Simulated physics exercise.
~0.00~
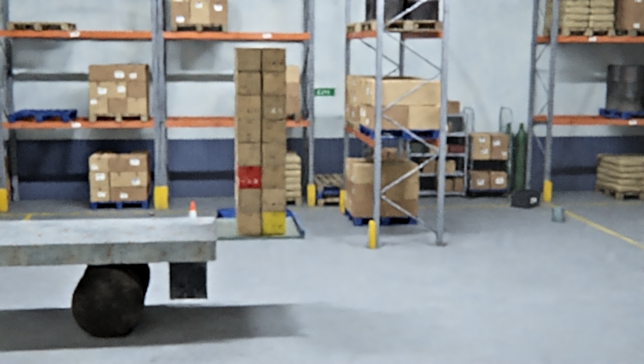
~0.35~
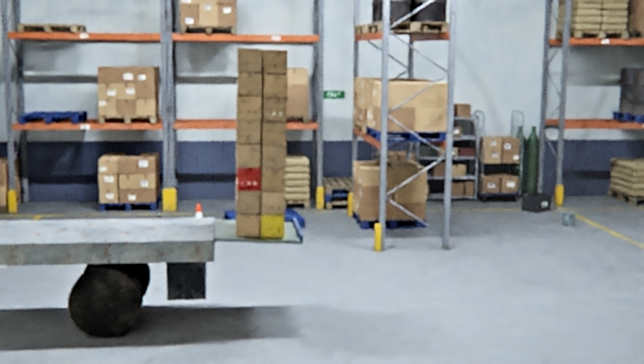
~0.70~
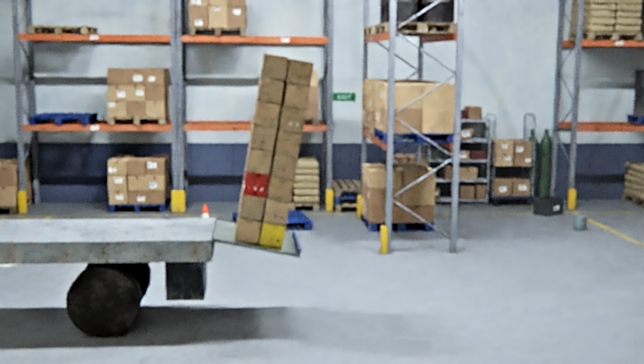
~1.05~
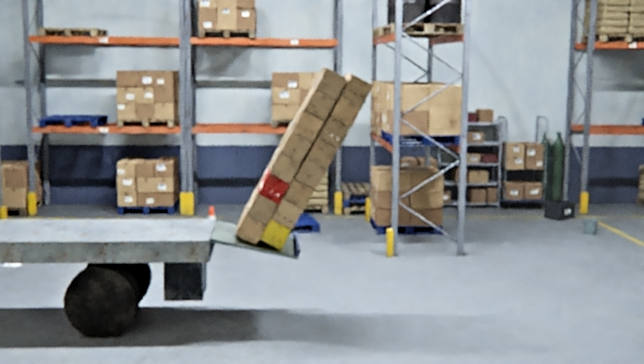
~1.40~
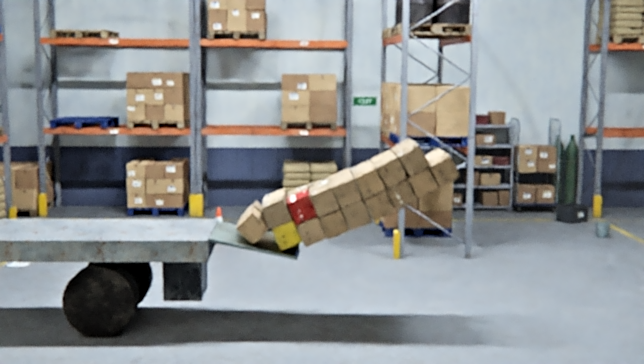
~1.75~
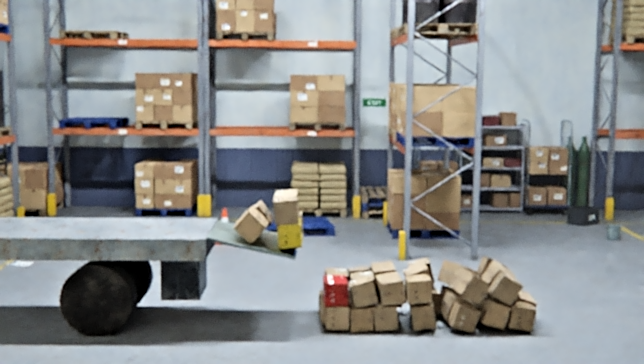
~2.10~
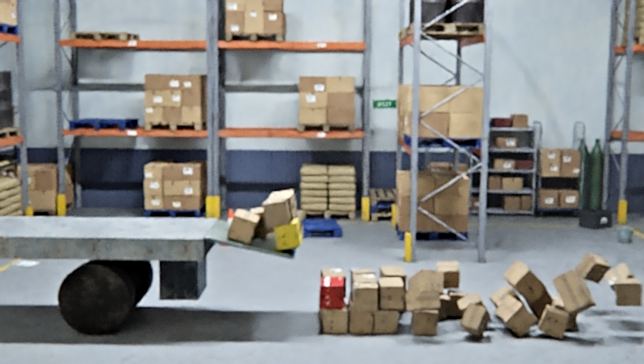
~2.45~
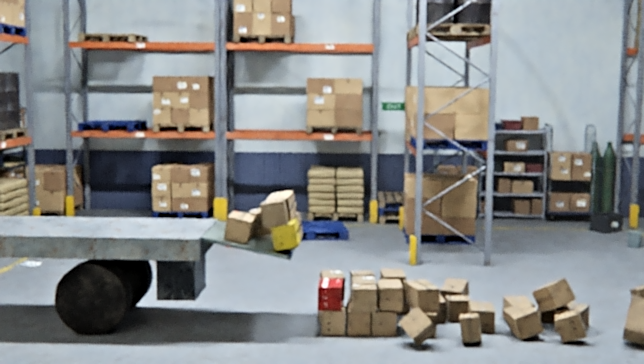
A grey flat-bed stands at the left of a warehouse, seen from the side by a slowly drifting camera, with orange and grey racks of boxes behind. On the flap at its right end rises a tall stack of brown cartons, with a red one low down and a yellow one at the bottom. The flap tilts down to the right, and the stack leans, then topples over the edge. Cartons crash onto the floor and some tumble away to the right. At the end a few, including the yellow one, remain on the sloping flap, while the red one lies among the many on the floor.
